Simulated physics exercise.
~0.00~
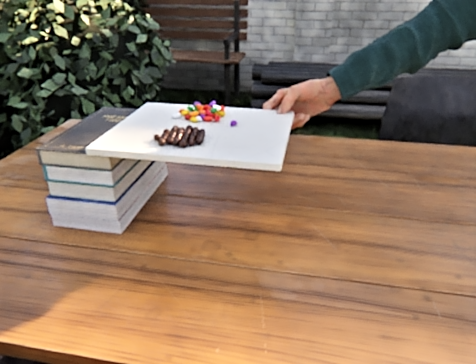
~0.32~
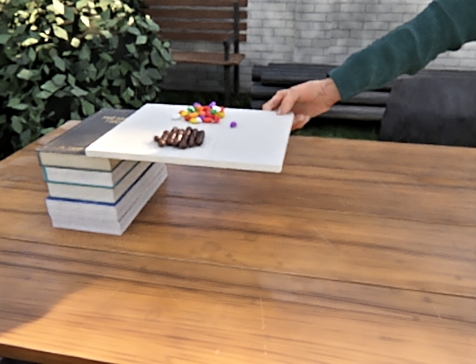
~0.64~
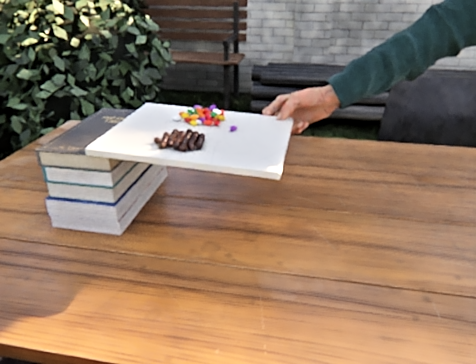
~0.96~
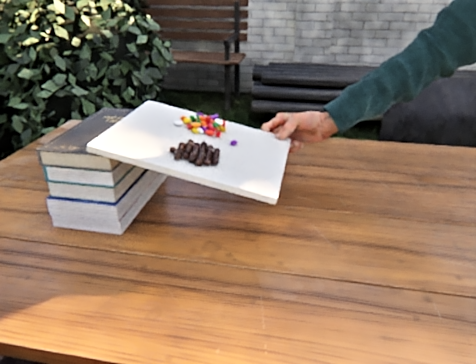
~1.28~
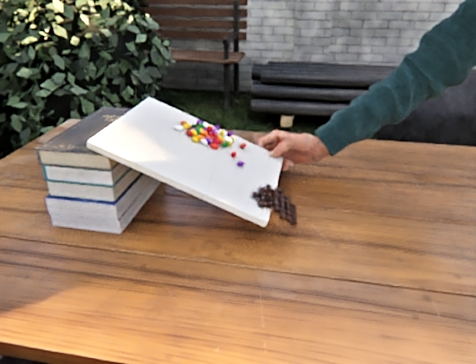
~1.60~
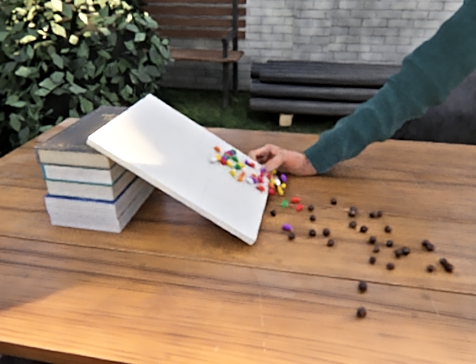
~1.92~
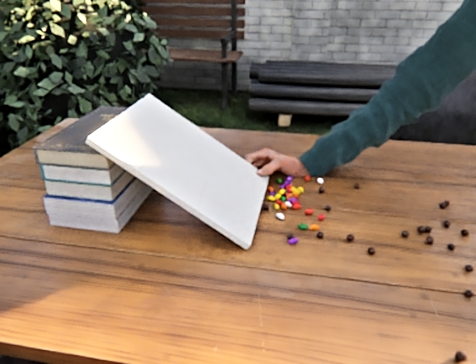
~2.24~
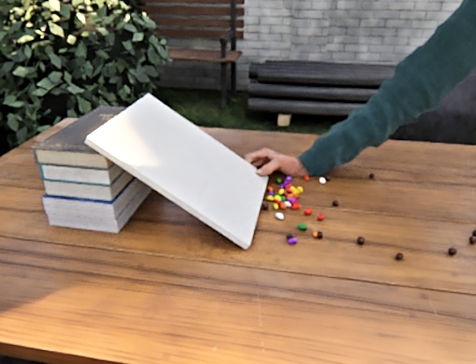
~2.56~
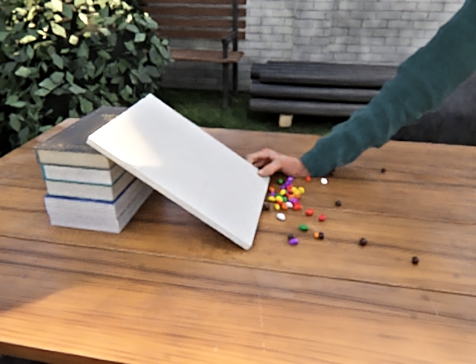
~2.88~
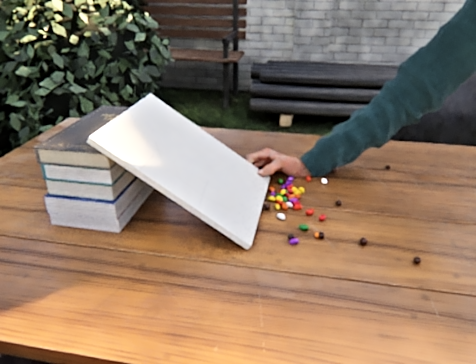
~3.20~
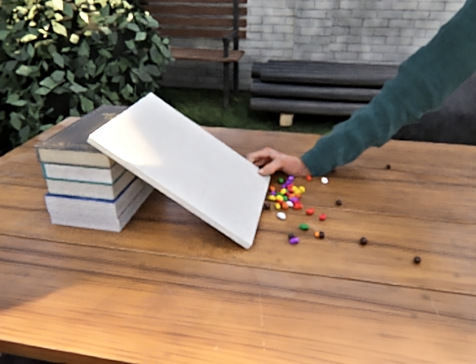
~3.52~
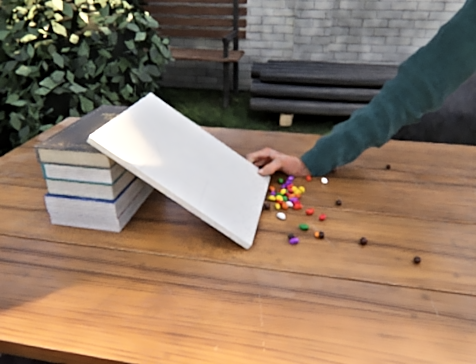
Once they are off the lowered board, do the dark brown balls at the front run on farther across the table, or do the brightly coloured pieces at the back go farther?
The dark brown balls run on farther, scattering away to the right, while most of the coloured pieces stop near the foot of the board.
